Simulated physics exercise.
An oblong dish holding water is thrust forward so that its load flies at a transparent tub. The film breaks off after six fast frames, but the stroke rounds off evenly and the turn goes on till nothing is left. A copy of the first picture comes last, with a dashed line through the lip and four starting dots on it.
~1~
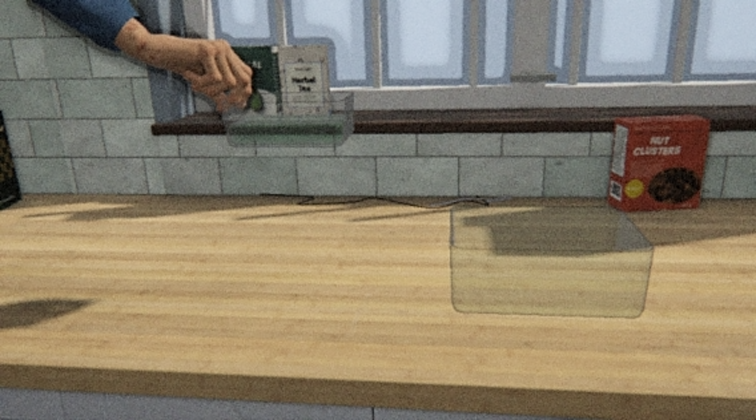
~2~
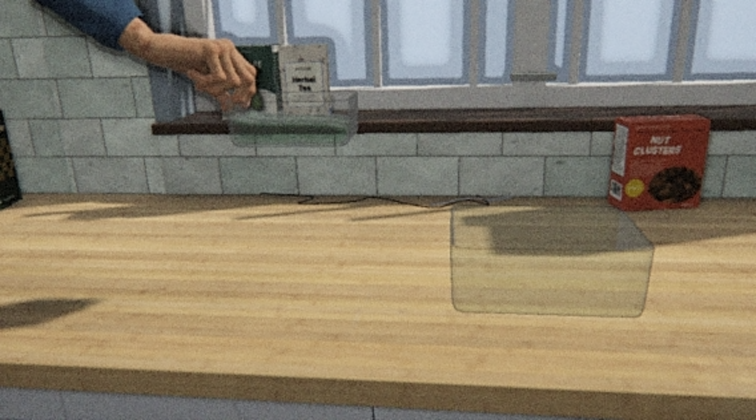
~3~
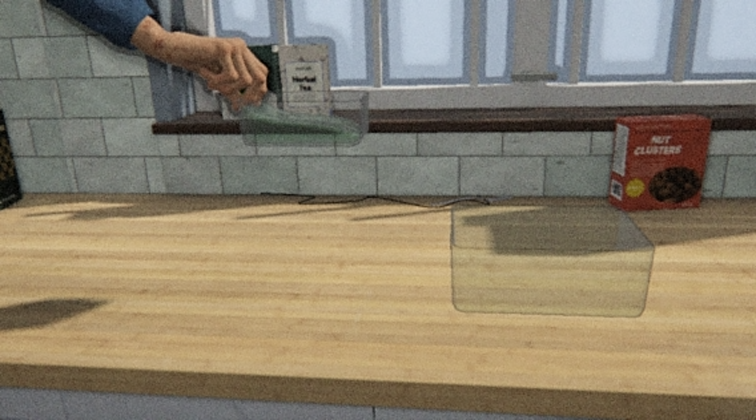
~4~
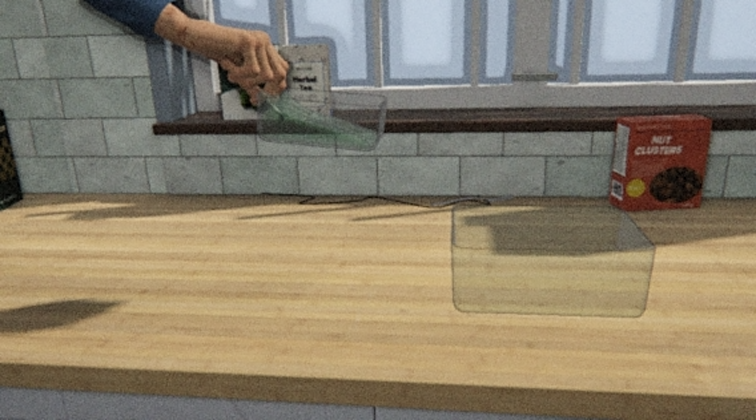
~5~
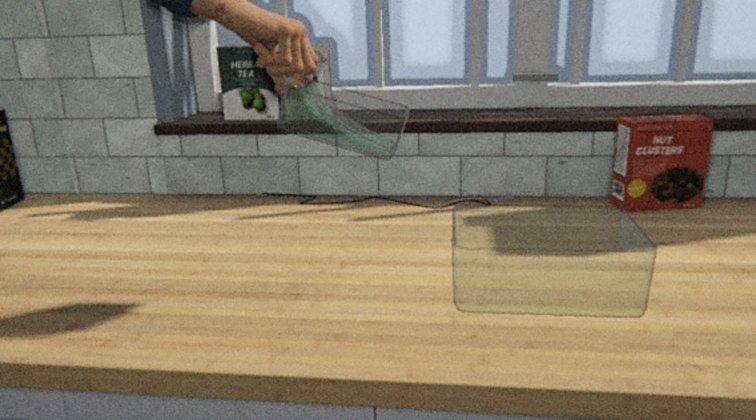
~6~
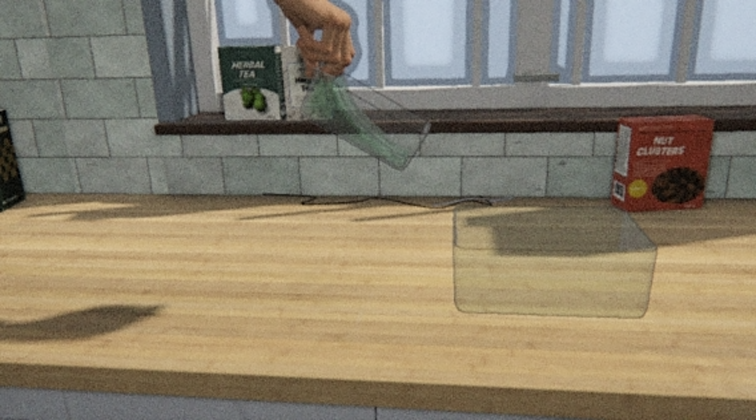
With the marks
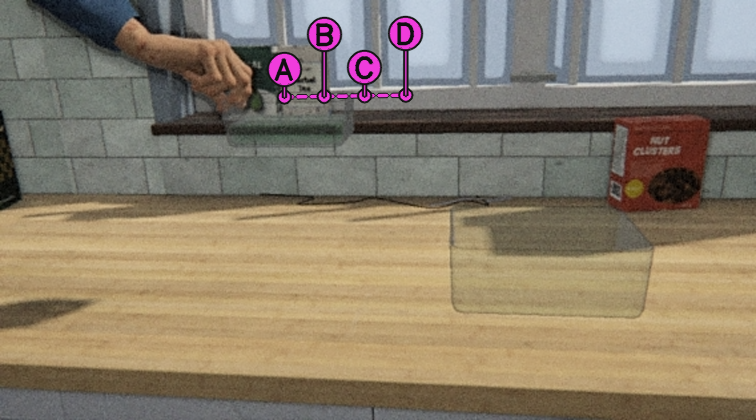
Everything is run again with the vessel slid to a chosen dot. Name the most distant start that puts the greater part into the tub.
B is the one.
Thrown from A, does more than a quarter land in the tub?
Yes, clearly.
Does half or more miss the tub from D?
No, not at all.
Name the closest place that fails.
It is A.
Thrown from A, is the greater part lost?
Yes.
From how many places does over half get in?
Three of the four.
In magenta, A at (284, 97); B at (324, 96); C at (364, 95); D at (405, 95).
With A, about 33 % lands in the tub, 60 % falls short and 7 % goes beside or beyond.
With B, about 74 % lands in the tub, 20 % falls short and 6 % goes beside or beyond.
With C, about 87 % lands in the tub, 8 % falls short and 5 % goes beside or beyond.
With D, about 77 % lands in the tub, 4 % falls short and 19 % goes beside or beyond.
